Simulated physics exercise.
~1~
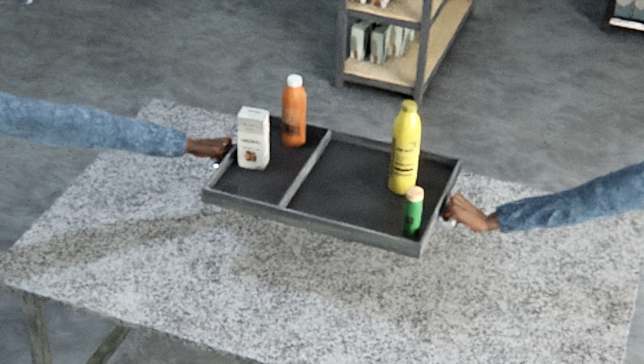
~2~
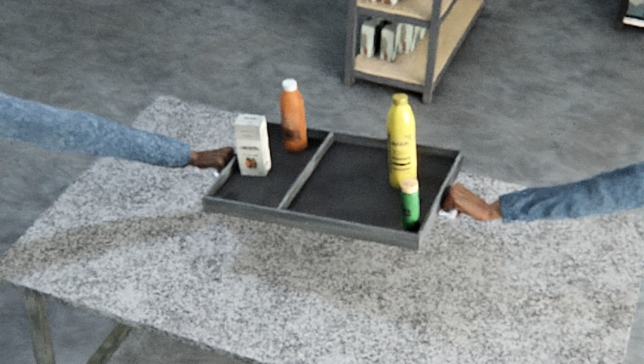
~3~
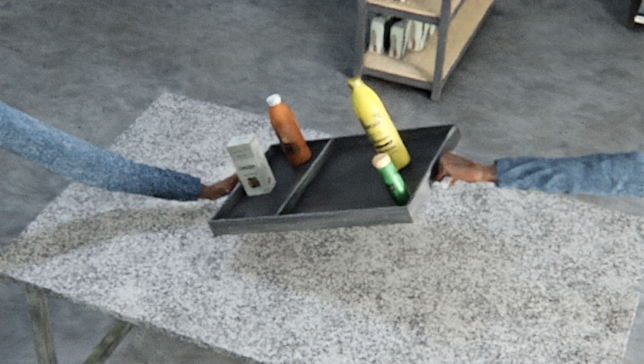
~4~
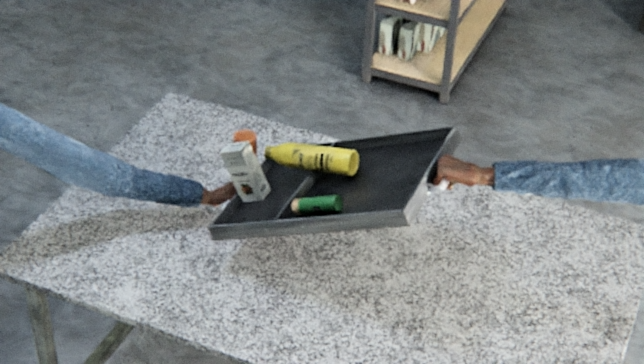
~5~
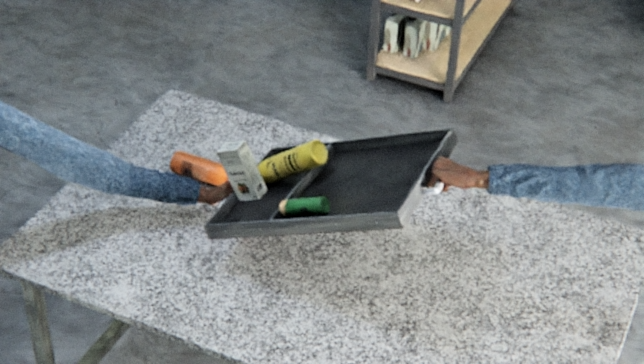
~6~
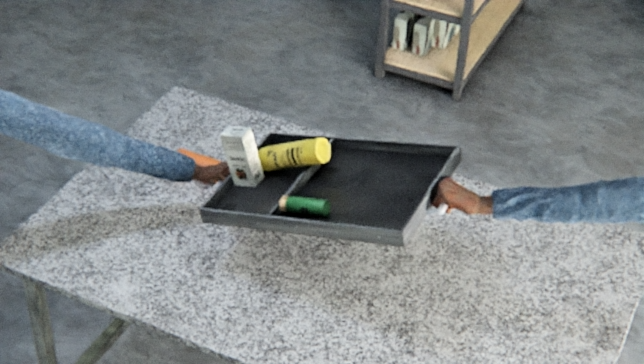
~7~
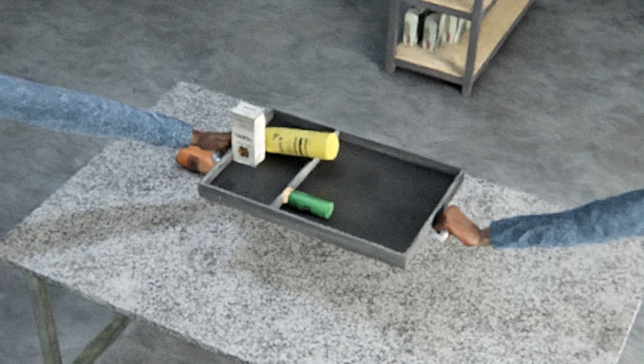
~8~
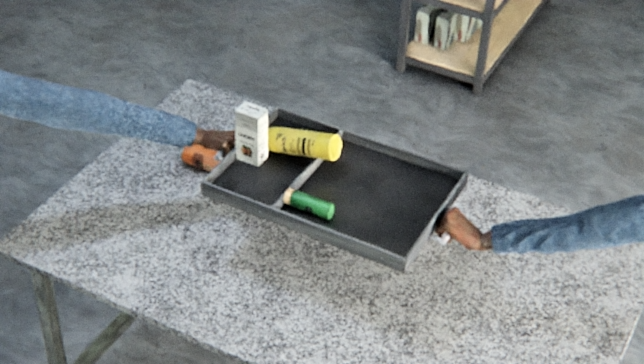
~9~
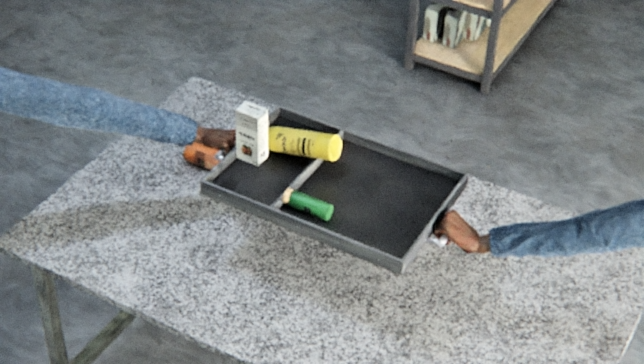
A tray tilts left in two hands, toppling three containers and spilling the orange bottle.
